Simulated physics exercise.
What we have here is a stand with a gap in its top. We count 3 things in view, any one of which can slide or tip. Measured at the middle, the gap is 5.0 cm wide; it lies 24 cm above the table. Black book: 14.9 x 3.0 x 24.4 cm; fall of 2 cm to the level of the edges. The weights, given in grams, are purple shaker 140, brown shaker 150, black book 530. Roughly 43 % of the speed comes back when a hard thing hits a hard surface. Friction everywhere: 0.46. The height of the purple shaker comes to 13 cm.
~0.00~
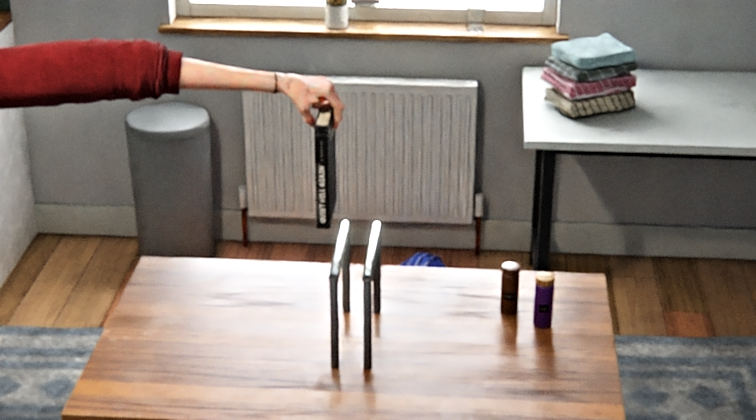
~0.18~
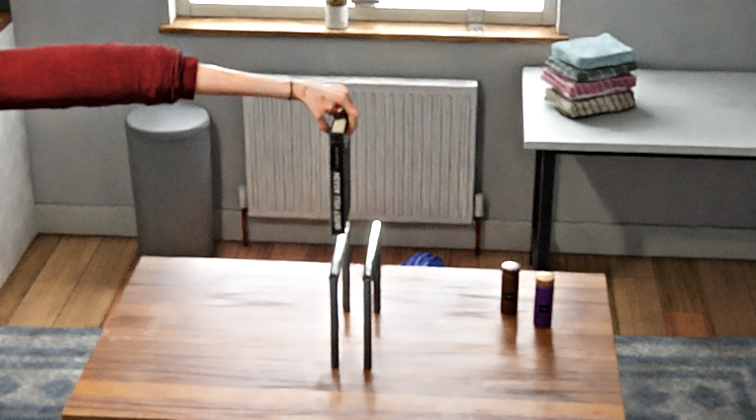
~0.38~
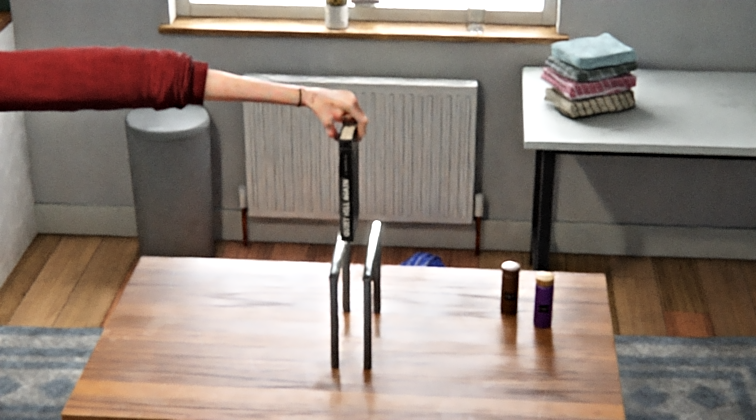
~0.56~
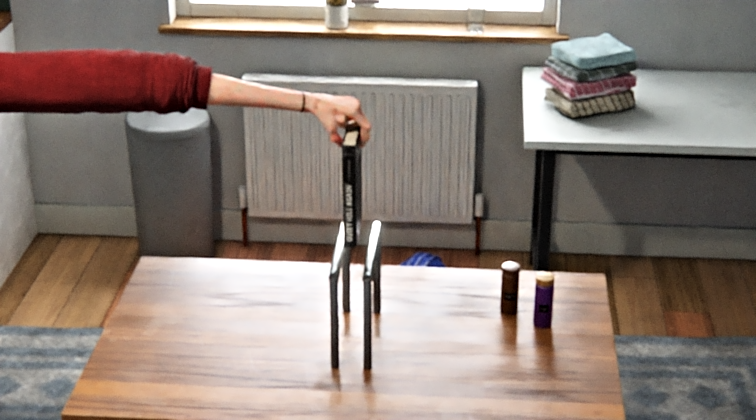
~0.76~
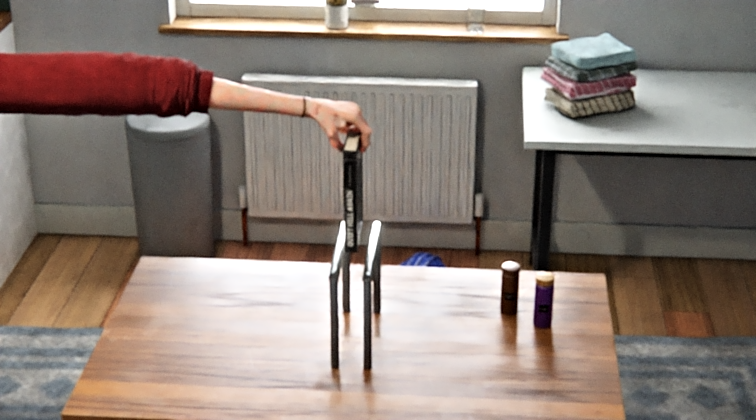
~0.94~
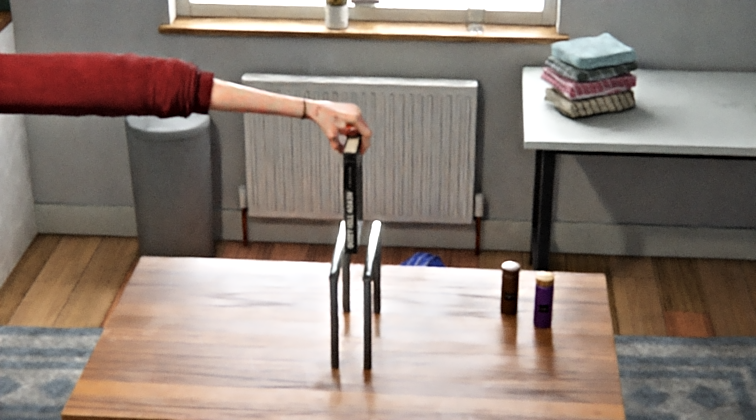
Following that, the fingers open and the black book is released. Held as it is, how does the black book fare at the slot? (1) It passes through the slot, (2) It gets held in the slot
1, it passes through the slot.
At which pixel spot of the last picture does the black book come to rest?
About (354, 292).
After 1.14 s, black book slid 10 cm near (354, 229).
After 1.24 s, black book slid 26 cm near (354, 293).
After 1.44 s, black book slid 26 cm near (354, 291).
At rest (1.9 s), not toppled but over 4 cm from the start, black book; the other 2 in place, give or take 4 cm. Seen from the same camera at the end, black book near (354, 292). The book goes down the gap.
